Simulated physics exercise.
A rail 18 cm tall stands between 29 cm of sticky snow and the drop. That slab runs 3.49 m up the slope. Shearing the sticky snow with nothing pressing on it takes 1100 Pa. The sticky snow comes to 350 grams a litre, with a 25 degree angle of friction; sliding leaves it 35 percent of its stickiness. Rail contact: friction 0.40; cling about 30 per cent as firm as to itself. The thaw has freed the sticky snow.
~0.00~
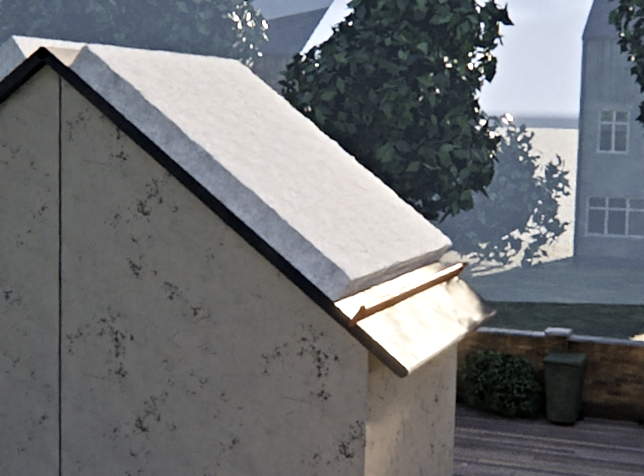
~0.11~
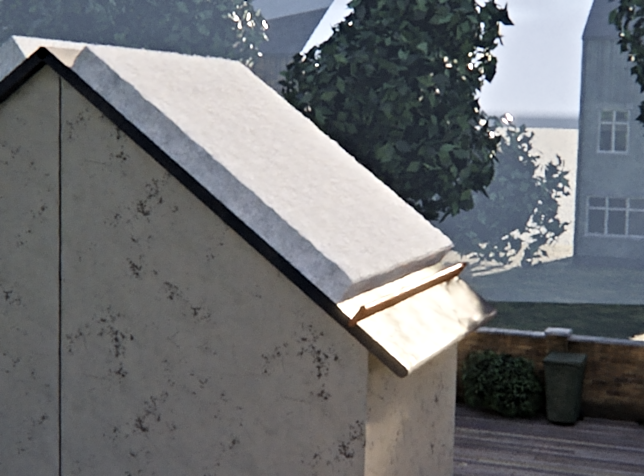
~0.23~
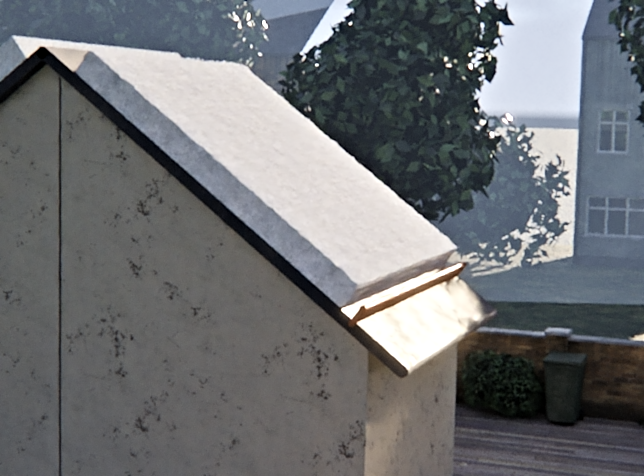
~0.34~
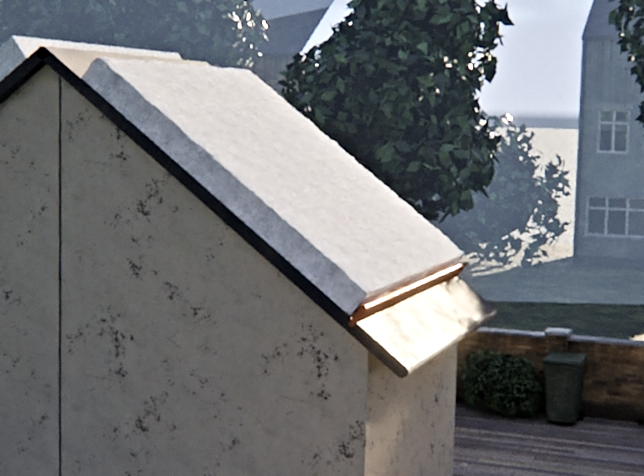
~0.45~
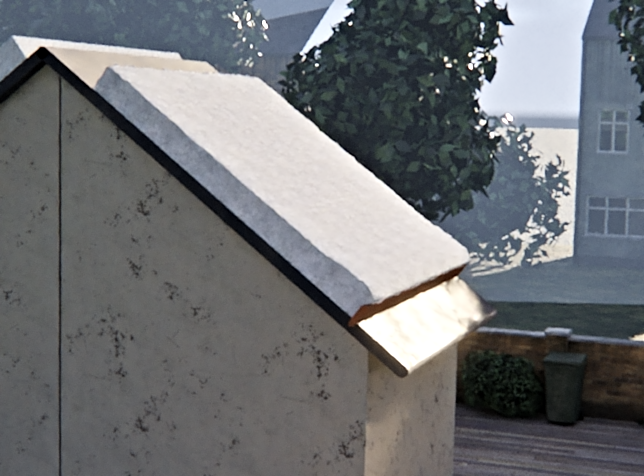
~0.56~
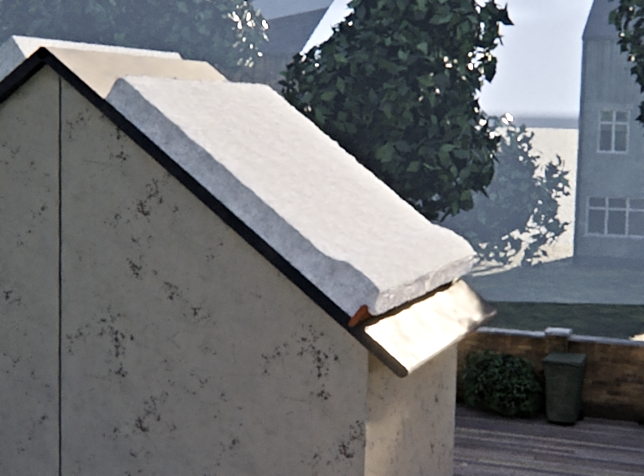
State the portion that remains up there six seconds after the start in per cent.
The portion that remains up there six seconds after the start is near 54 per cent.
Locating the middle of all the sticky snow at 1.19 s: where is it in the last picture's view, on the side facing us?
Look near (311, 259) in the final picture.
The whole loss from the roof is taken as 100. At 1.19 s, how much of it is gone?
30 per cent.
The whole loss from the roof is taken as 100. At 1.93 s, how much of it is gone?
Roughly 80 per cent.
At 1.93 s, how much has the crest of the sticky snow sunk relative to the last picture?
I'd put it at close to 0.9 m.
After 1.19 s, 88 % of the snow is on the roof.
After 1.93 s, 63 % of the snow is on the roof.
After 2.66 s, 55 % of the snow is on the roof.
After 3.40 s, 54 % of the snow is on the roof.
After 6.00 s, 54 % of the snow is on the roof.
